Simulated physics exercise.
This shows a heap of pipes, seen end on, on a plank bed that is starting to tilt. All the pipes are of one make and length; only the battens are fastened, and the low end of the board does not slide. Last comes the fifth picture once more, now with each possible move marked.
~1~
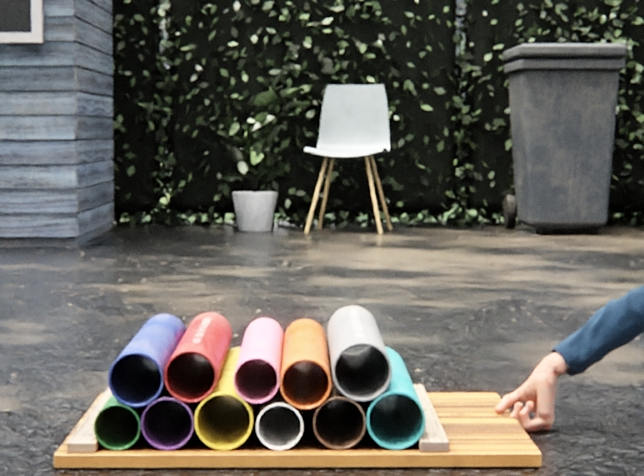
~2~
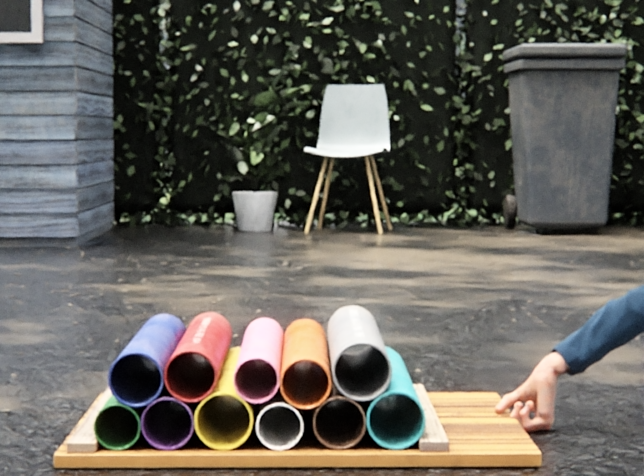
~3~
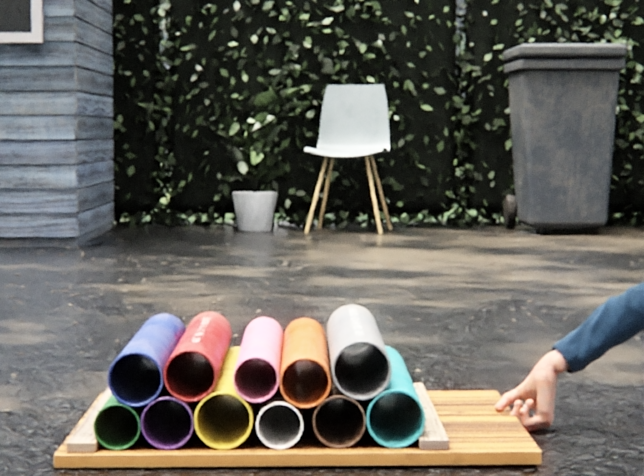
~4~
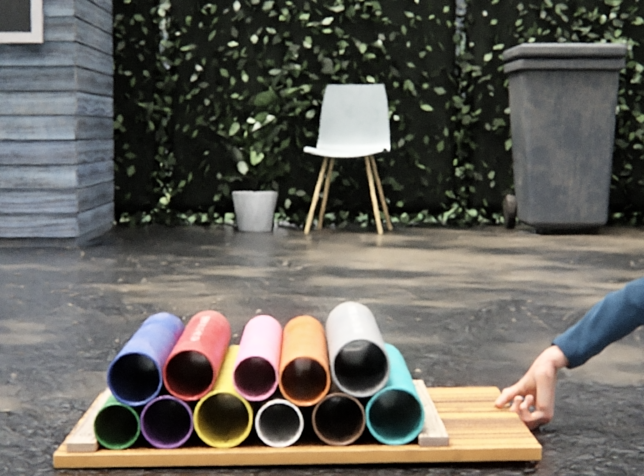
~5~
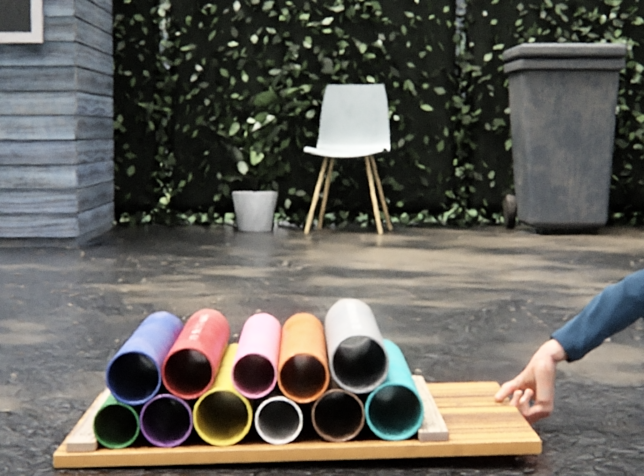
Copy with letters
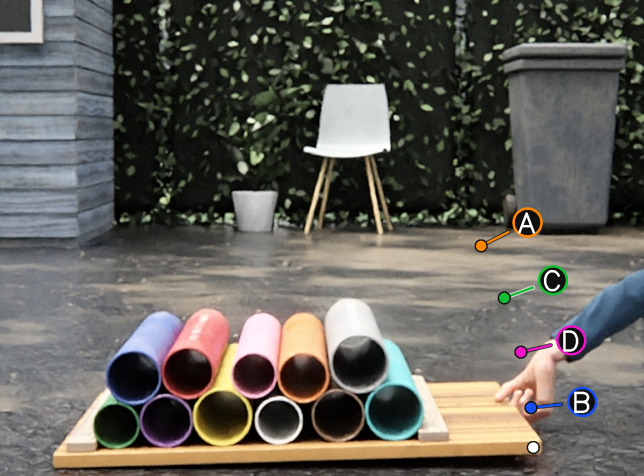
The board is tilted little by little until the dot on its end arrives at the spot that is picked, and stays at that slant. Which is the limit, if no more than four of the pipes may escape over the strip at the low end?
Mark C is as high as it can go.
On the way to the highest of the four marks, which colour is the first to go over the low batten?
The blue one.
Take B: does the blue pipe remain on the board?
The blue pipe: Yes.
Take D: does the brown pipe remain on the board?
The brown pipe: Yes.
On the marked copy, A at (481, 246); B at (531, 408); C at (504, 298); D at (521, 352); the white dot at (533, 448).
Taking C. A third of the way, board at 14°.
Two thirds of the way, board at 20°.
When it is over, board at 20°, none over the low batten.
As for the rest, A eleven over the low batten; B none over the low batten; D none over the low batten.
